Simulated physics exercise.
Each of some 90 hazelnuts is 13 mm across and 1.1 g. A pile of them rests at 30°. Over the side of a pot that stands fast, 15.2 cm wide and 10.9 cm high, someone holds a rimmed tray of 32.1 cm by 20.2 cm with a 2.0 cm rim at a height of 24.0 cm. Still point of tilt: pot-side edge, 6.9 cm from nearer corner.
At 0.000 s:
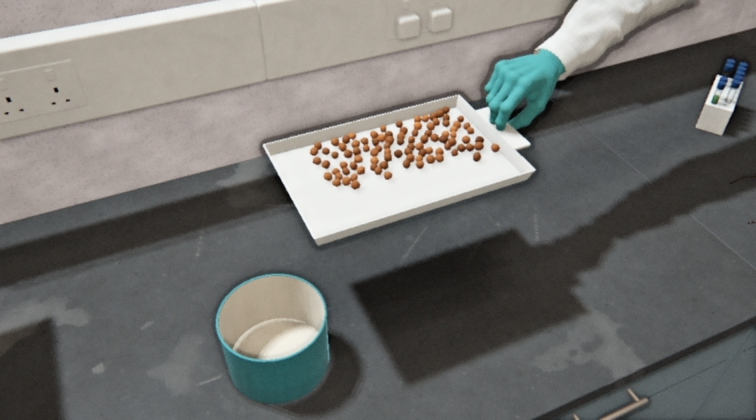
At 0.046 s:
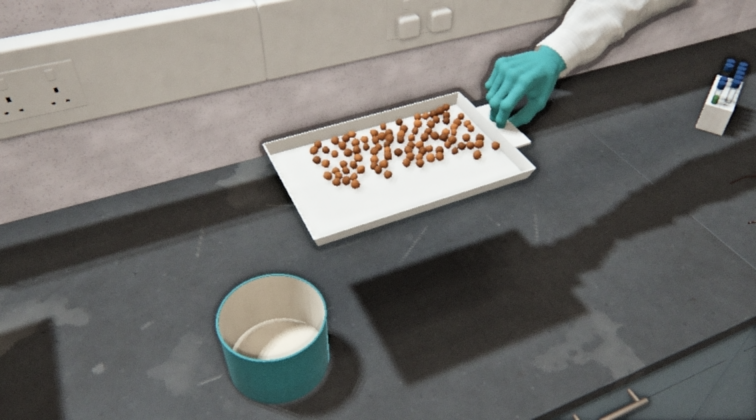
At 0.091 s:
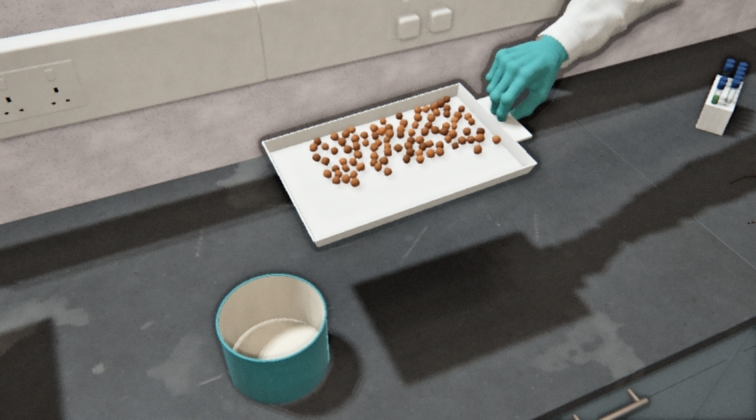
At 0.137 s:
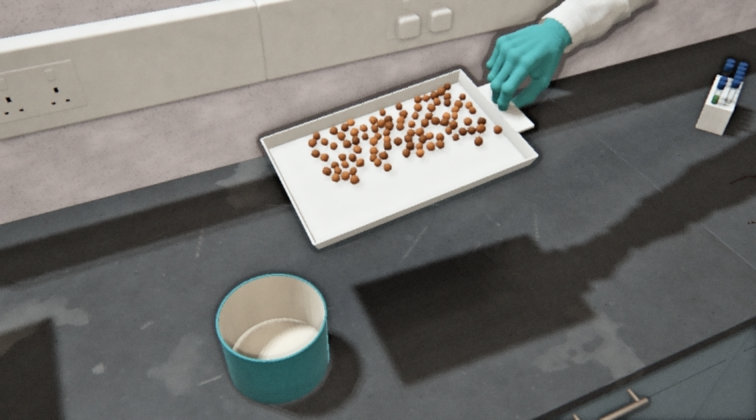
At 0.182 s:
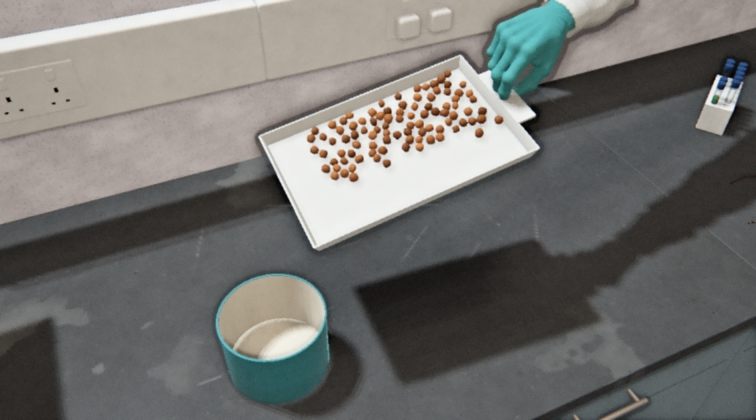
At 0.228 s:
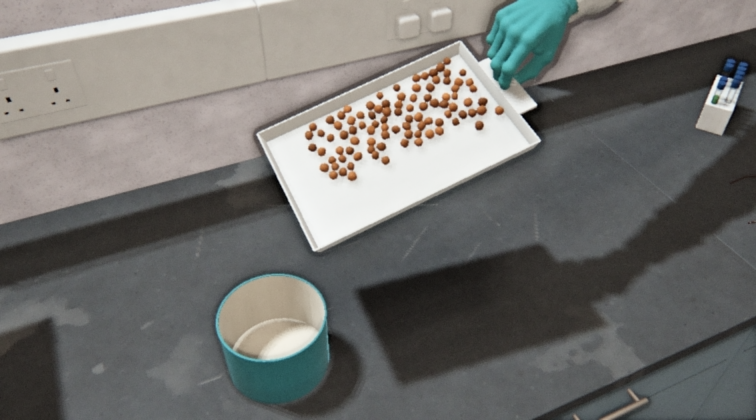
A white rimmed tray scattered with small round brown pieces is held by a teal-gloved, white-sleeved hand above a dark worktop, seen from above at an angle. A teal pot with a cream inside stands at lower left, with sockets on the pale wall and a small white rack at right. The tray's far side rises steadily, tilting it toward the viewer, while the pieces stay clustered and the camera stays still.
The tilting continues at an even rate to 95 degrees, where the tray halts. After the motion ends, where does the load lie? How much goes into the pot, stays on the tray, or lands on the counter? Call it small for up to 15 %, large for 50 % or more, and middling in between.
Pot - large, left on the tray - small, counter - middling.
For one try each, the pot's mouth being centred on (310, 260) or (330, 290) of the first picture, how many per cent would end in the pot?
I'd say some 0 per cent for the first and some 40 per cent for the second.
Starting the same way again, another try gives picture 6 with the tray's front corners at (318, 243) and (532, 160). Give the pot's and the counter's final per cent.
Pot 15 % / counter 85 %.
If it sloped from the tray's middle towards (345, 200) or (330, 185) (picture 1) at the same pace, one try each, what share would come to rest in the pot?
90 and 25 %.
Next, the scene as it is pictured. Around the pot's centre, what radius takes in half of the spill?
30 cm.
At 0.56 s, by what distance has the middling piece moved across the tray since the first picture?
Roughly 15 cm.
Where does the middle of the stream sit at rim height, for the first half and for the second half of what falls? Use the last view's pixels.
Earlier half close to (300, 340), later half at (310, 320) in pixels.
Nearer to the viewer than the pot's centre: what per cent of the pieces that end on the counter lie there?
100 %.
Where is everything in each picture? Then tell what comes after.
Tray tilt 0 degrees, front corners at (317, 234) and (529, 168); middle of the pieces at (400, 142); pot at (272, 315), in the first picture.
Tray tilt 1 degrees, front corners at (317, 235) and (529, 167); middle of the pieces at (400, 140), in the second picture.
Tray tilt 4 degrees, front corners at (317, 236) and (530, 162), lowest corner left front; middle of the pieces at (400, 135), in the third picture.
Tray tilt 9 degrees, front corners at (317, 239) and (532, 154), lowest corner left front; middle of the pieces at (400, 127), in the fourth picture.
Tray tilt 14 degrees, front corners at (317, 242) and (533, 147), lowest corner left front; middle of the pieces at (399, 120), in the fifth picture.
Tray tilt 19 degrees, front corners at (317, 245) and (534, 139), lowest corner left front; middle of the pieces at (398, 113); pot at (272, 315). Its pace works out near 115 degrees a second, in the sixth picture.
After 0.56 s, tilt 56 degrees; the tray holds 100 %, the pot 0 %.
After 0.78 s, tilt 81 degrees; the tray holds 30 %, the pot 25 %.
After 1.11 s, tilt 95 degrees; the tray holds 0 %, the pot 60 %.
At rest (2.2 s), pot 65 %, tray 0 %, counter 35 %.
